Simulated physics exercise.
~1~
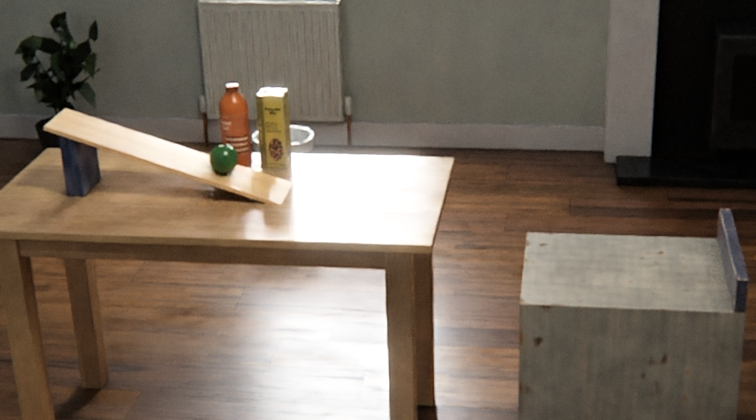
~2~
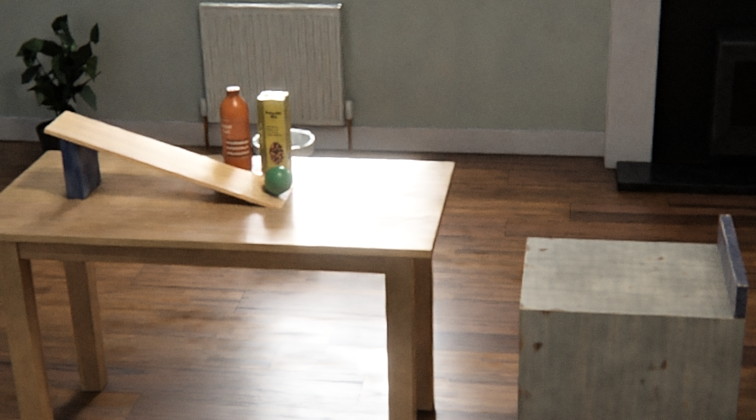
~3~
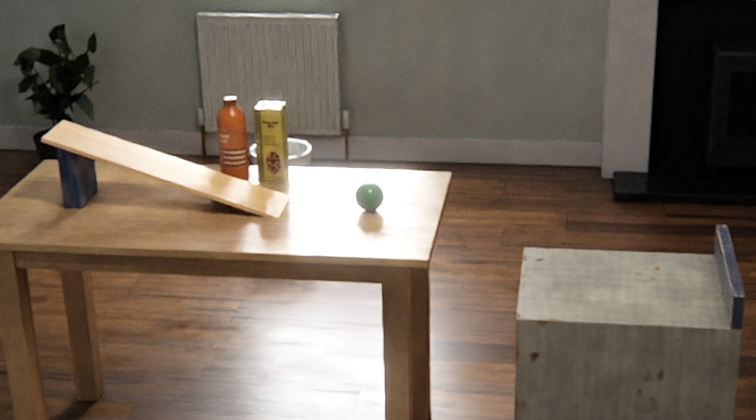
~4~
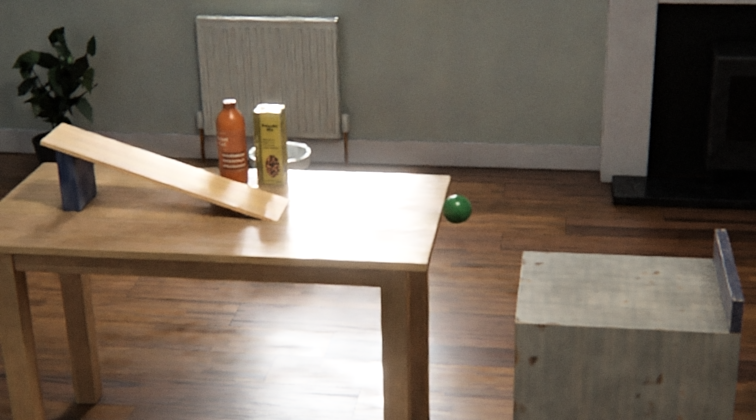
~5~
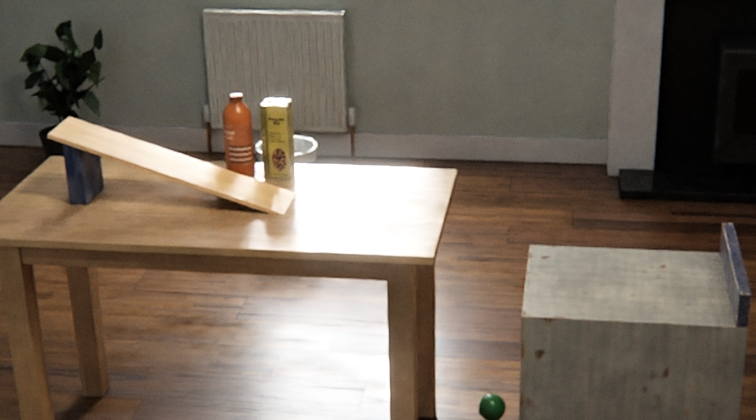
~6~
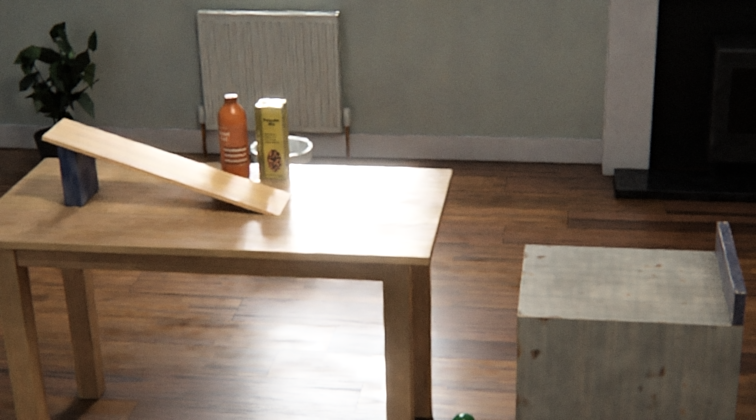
A green apple sits partway down a sloping wooden ramp on a pale table, seen from slightly above in a dark-floored room with a plant, a radiator and a fireplace. Behind the ramp stand an orange bottle and a yellow carton, and across a gap to the right is a lower, greyish cabinet with a dark batten at its far end. The apple rolls down the ramp, crosses the tabletop and leaves the right edge. It falls short of the cabinet, dropping into the gap, and ends low down near the table leg, while the bottle and carton stay standing.
